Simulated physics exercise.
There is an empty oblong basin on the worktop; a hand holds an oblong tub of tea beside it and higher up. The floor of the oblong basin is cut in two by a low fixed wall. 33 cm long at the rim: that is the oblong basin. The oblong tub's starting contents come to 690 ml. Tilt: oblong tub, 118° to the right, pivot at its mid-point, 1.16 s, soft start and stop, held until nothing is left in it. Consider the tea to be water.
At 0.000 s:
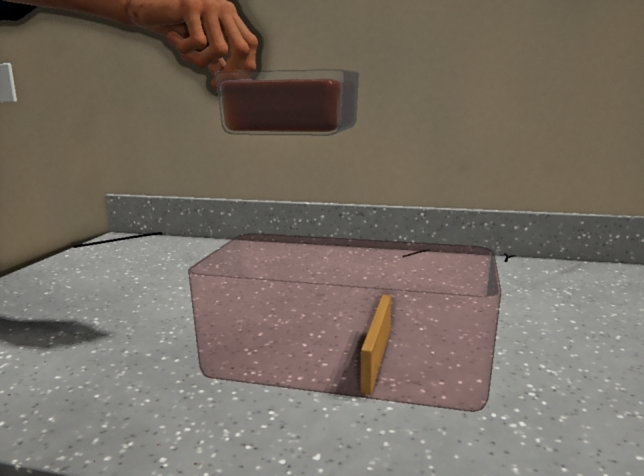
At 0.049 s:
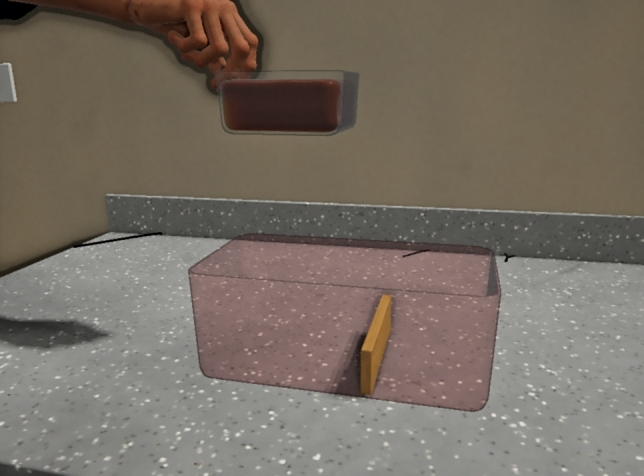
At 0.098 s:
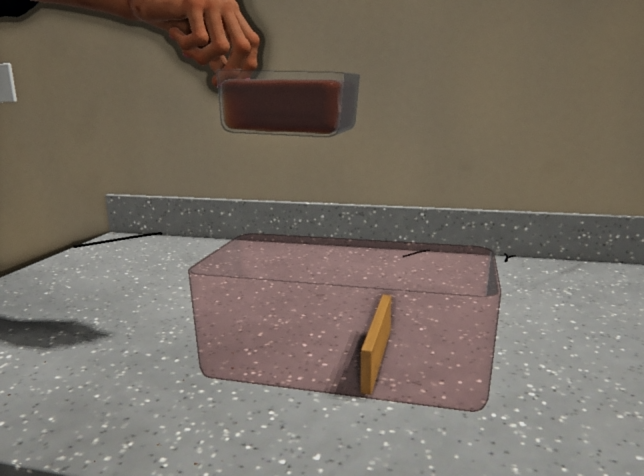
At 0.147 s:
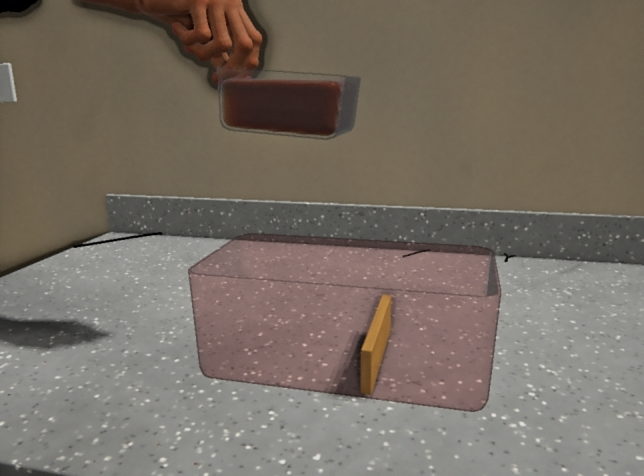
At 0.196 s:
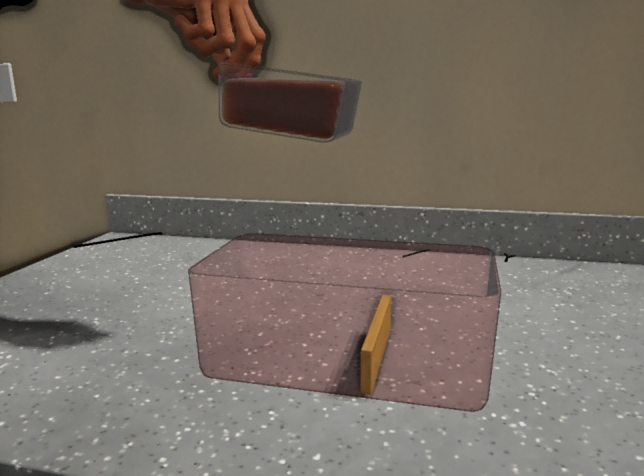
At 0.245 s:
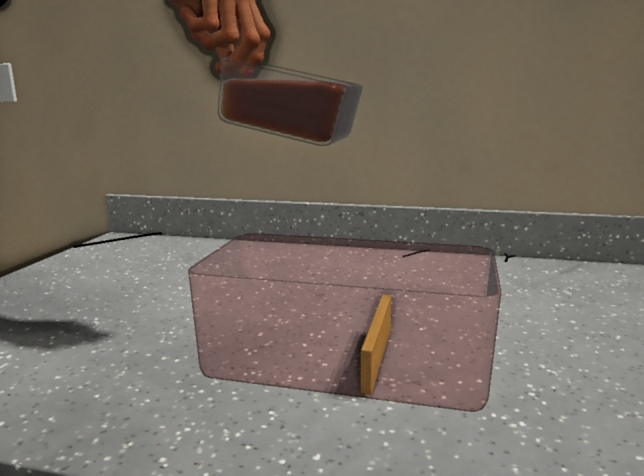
On a speckled grey worktop, an empty clear basin sits still while a hand above slowly tilts a tub of tea rightward.
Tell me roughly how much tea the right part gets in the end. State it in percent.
It gets about 75 per cent.
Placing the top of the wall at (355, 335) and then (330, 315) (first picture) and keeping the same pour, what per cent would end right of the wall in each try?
The first gives near 80 per cent and the second near 95 per cent.
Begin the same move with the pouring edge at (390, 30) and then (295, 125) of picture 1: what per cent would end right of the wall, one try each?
It comes to 80 per cent, and then 10 per cent.
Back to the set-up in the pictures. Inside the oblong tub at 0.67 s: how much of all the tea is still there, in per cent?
Near 32 in a hundred.
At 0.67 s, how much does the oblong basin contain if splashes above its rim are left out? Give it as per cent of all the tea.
24 %, give or take.
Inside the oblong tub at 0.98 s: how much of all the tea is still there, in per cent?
I'd estimate some 3 per cent.
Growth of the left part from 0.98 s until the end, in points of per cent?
Around 10 per cent.
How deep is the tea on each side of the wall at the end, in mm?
The left side settles near 6 mm and the right side near 28 mm.
After 0.67 s the tilt is 73° and 31 per cent is still to pour, 1 is left of the wall and 22 right of it.
After 0.98 s the tilt is 111° and 3 per cent is still to pour, 13 is left of the wall and 76 right of it.
After 1.31 s the tilt is 118° and 0 per cent is still to pour, 23 is left of the wall and 75 right of it.
After 1.66 s the tilt is 118° and 0 per cent is still to pour, 23 is left of the wall and 75 right of it.
In the end 23 per cent lies left of the wall, 75 right of it and 1 outside.
